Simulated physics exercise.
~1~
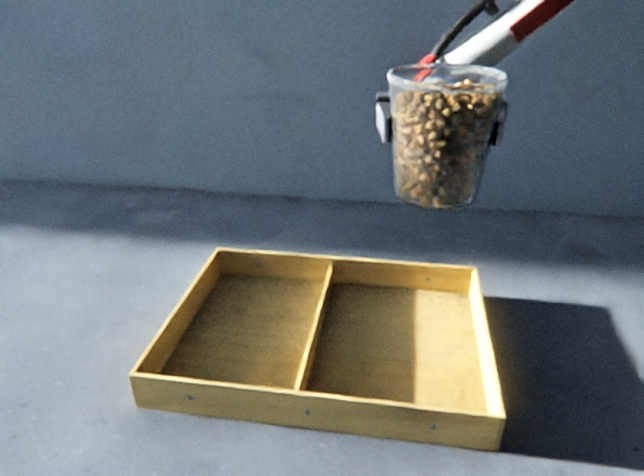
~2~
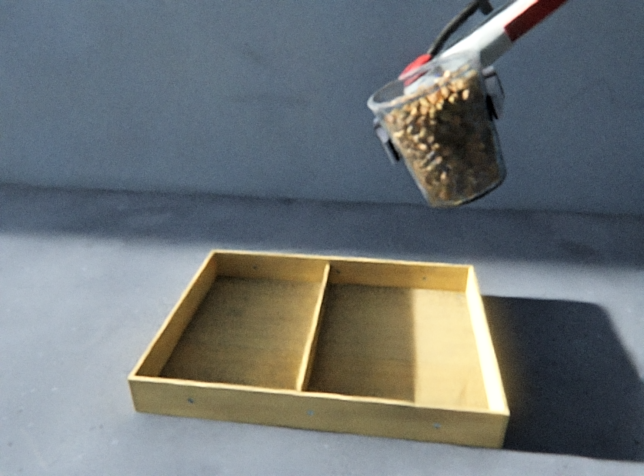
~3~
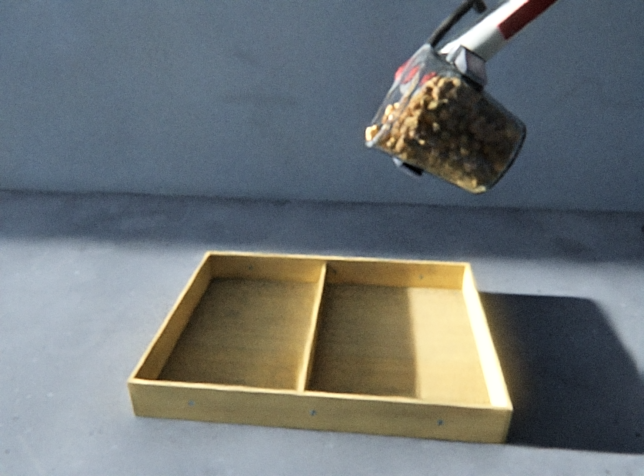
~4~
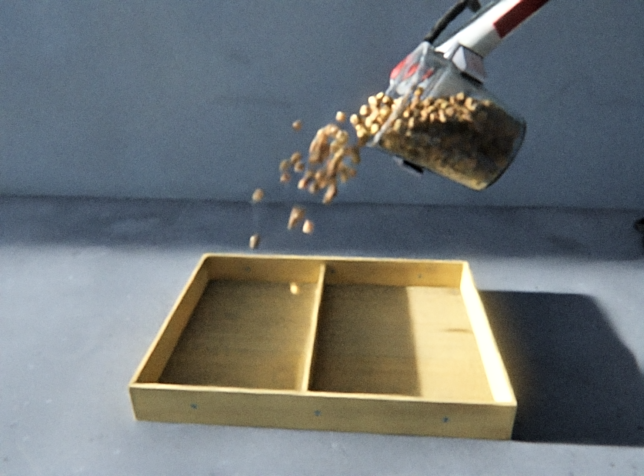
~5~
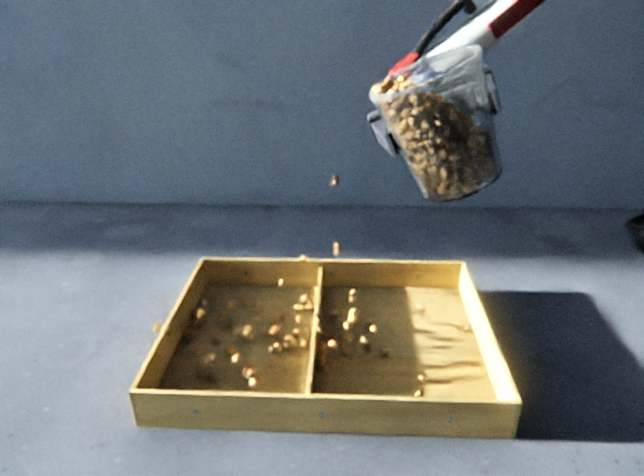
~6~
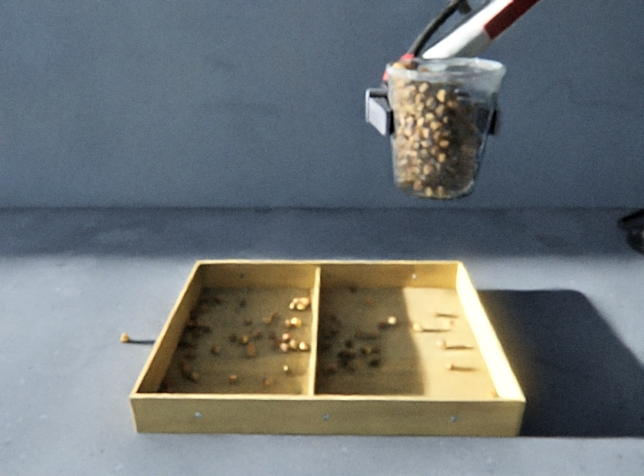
The clip shows a gripper tilting a clear beaker of dried chickpeas to the left above a divided wooden tray, spilling some before swinging it upright again. Chickpeas lie scattered in both sections, one rests outside on the left, and most remain in the beaker.
